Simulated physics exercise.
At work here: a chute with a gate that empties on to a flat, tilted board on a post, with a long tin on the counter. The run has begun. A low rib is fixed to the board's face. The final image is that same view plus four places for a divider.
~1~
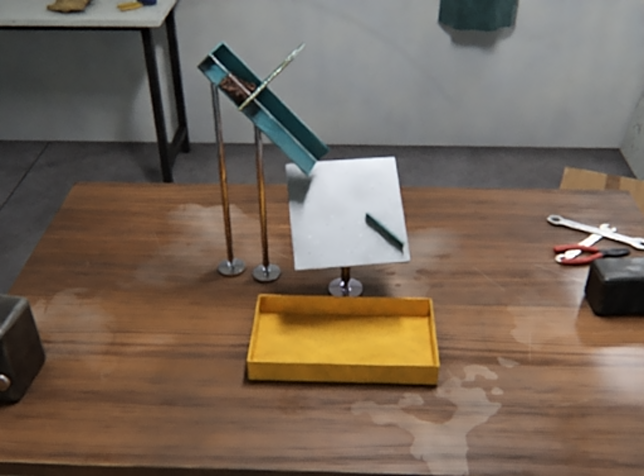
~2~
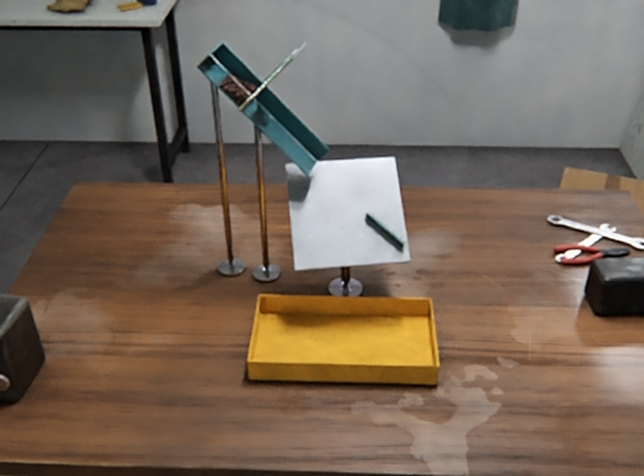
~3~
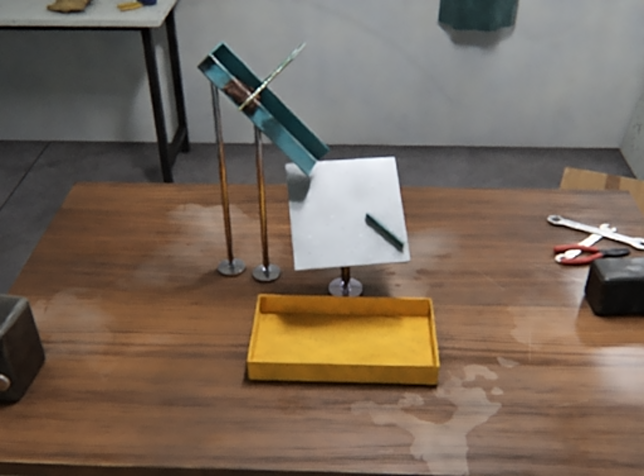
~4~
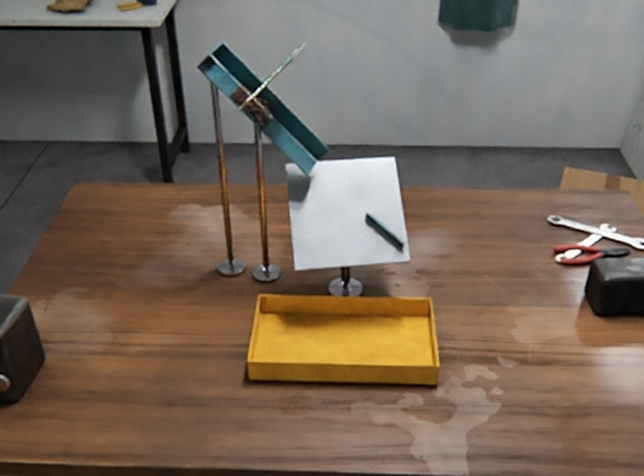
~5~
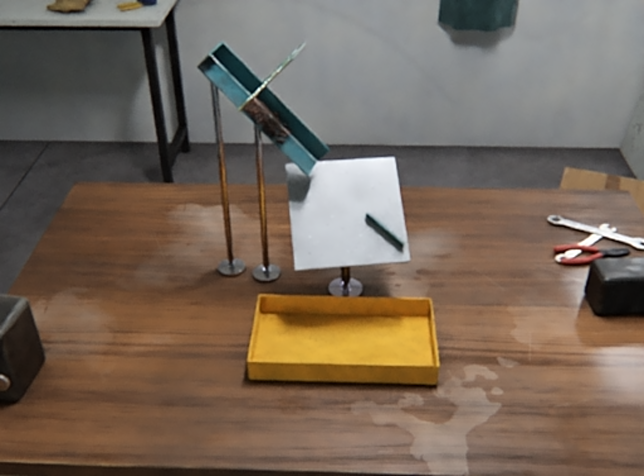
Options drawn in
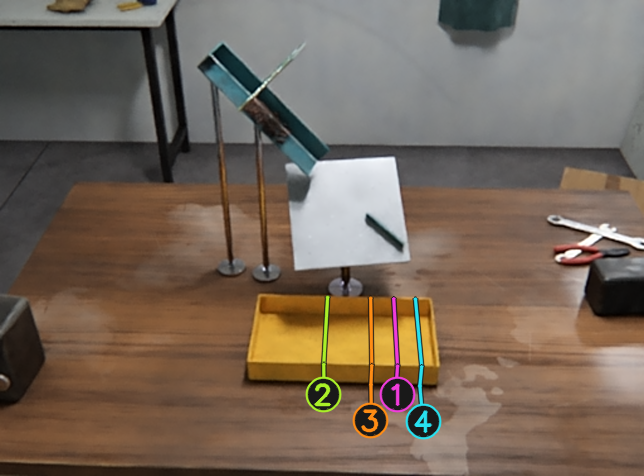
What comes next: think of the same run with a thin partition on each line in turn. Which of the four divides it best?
Go for 1.
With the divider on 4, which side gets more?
More lands on the left.
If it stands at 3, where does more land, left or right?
The right side.
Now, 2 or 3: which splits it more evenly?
Here it is line 3.
On the marked copy, line 1 crosses the front rim at (397, 365); line 2 crosses the front rim at (323, 363); line 3 crosses the front rim at (371, 364); line 4 crosses the front rim at (421, 365).
With 1, of what is caught, about half on the left of the divider, about half on the right.
With 2, of what is caught, none on the left of the divider, all on the right.
With 3, of what is caught, a small part on the left of the divider, most on the right.
With 4, of what is caught, nearly all on the left of the divider, a small part on the right.
